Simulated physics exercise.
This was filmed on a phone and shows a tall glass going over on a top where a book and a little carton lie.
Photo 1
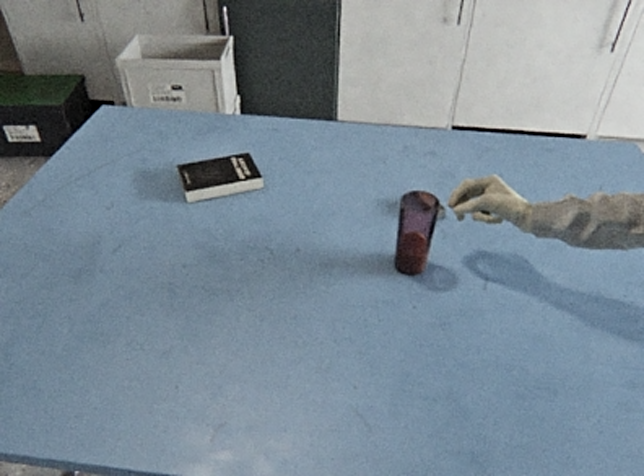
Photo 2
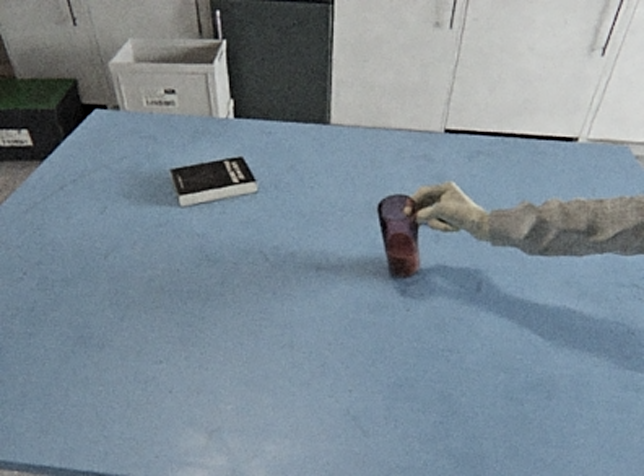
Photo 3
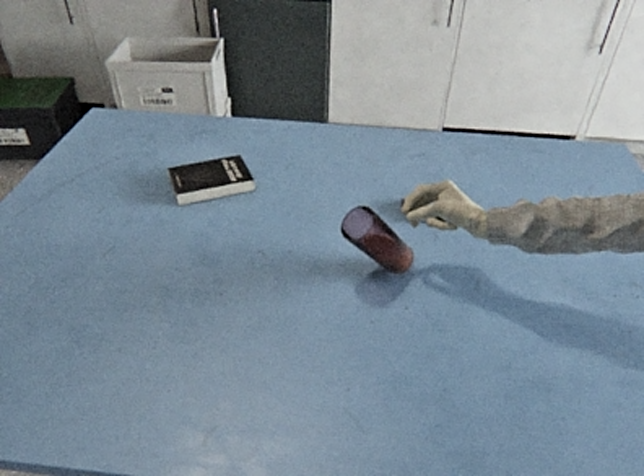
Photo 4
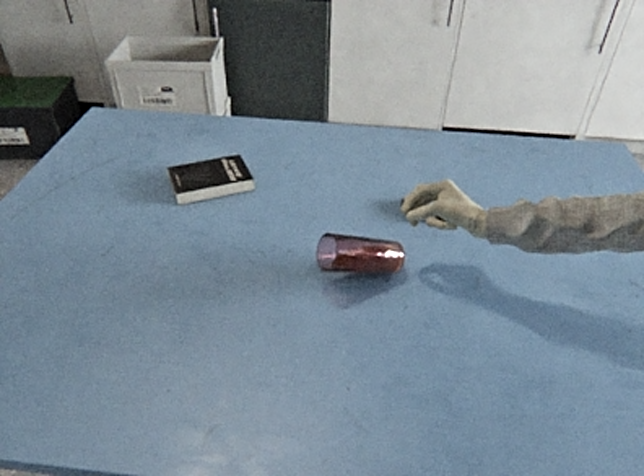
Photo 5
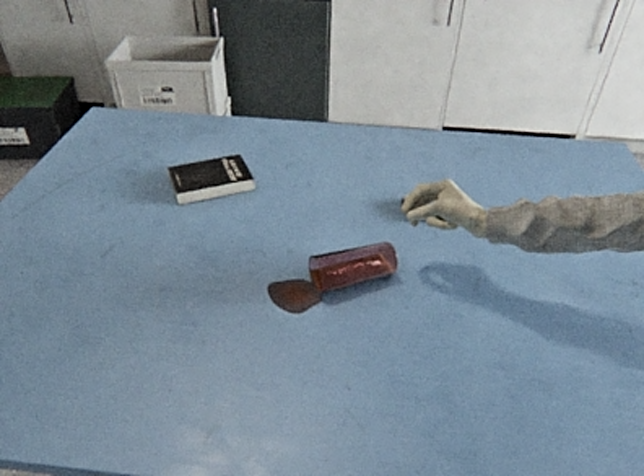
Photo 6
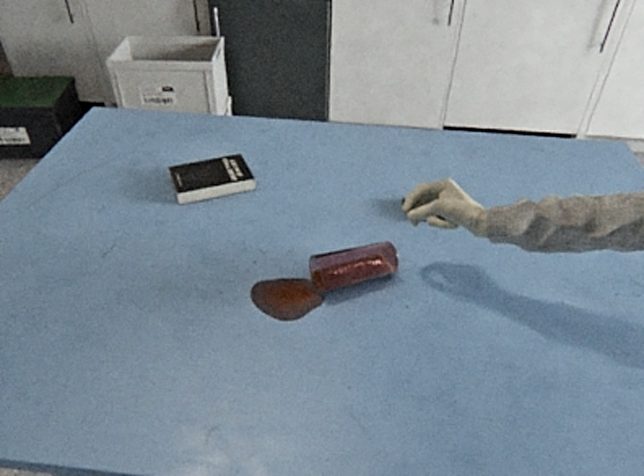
At the start, a tall glass of red liquid stands upright on a blue table near a black book, with a hand reaching in from the right. The fingers push its side, and it tips over to the left. It lies on its side while a reddish-brown puddle spreads from its mouth.
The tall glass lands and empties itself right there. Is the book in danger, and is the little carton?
As for the book, it keeps clear of it, and the little carton keeps clear of it.
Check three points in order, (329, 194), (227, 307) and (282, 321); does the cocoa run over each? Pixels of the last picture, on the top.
First one left alone; second one got to; third one got to.
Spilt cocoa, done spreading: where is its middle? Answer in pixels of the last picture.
At about (185, 325).
A moment on, the puddle covers about as much as a plate; the book is untouched; the little carton is untouched.
When it is over, the puddle covers about as much as a plate; the book is untouched; the little carton is untouched.
